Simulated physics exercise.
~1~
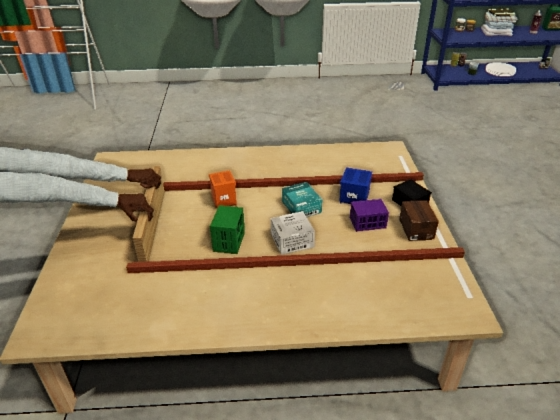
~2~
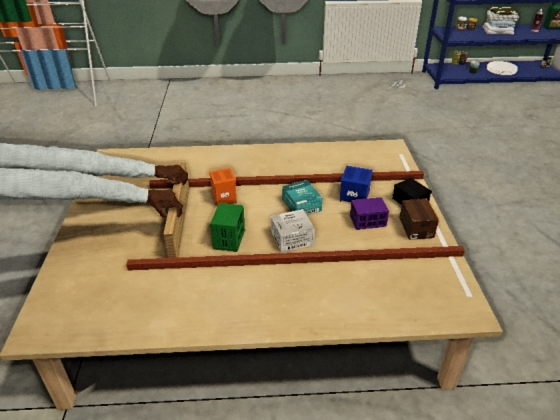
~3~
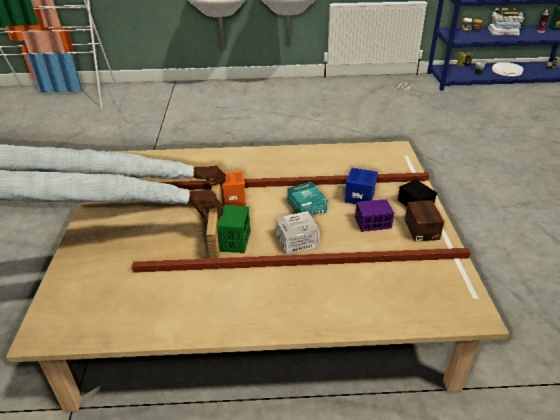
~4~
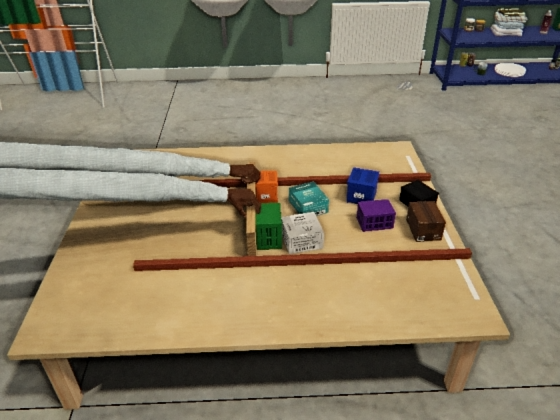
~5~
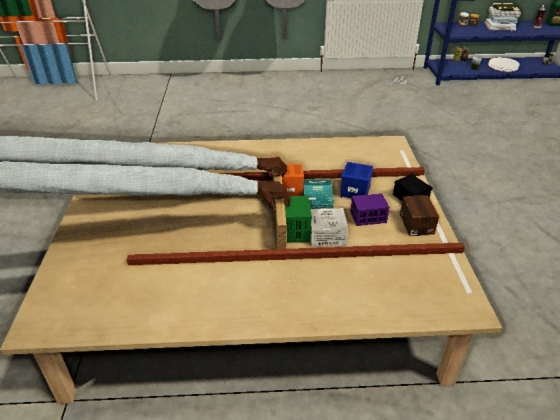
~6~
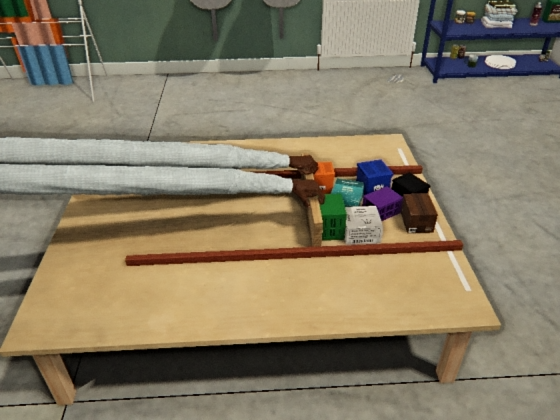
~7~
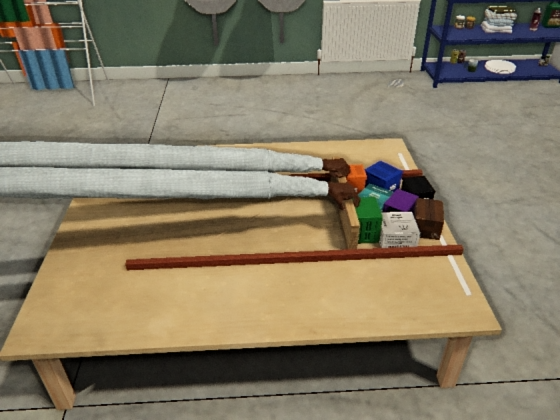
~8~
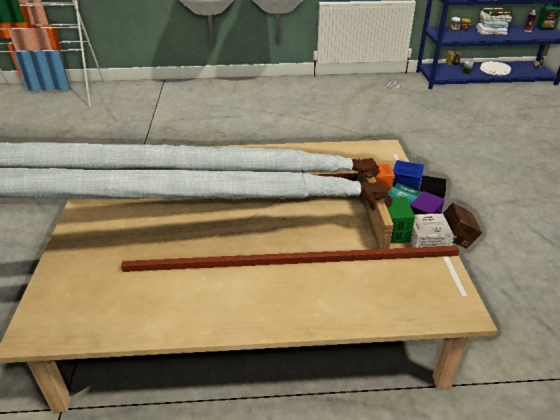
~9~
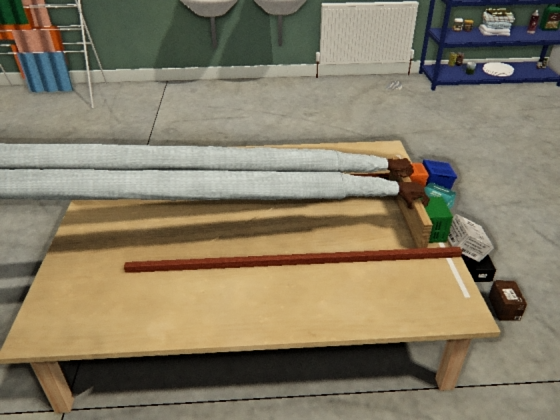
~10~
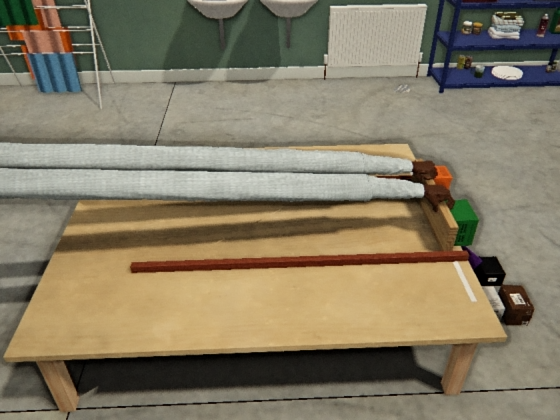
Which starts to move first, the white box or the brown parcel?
The white box starts to move first. The brown parcel stays still until later, when the pushed group closes up near the right end.
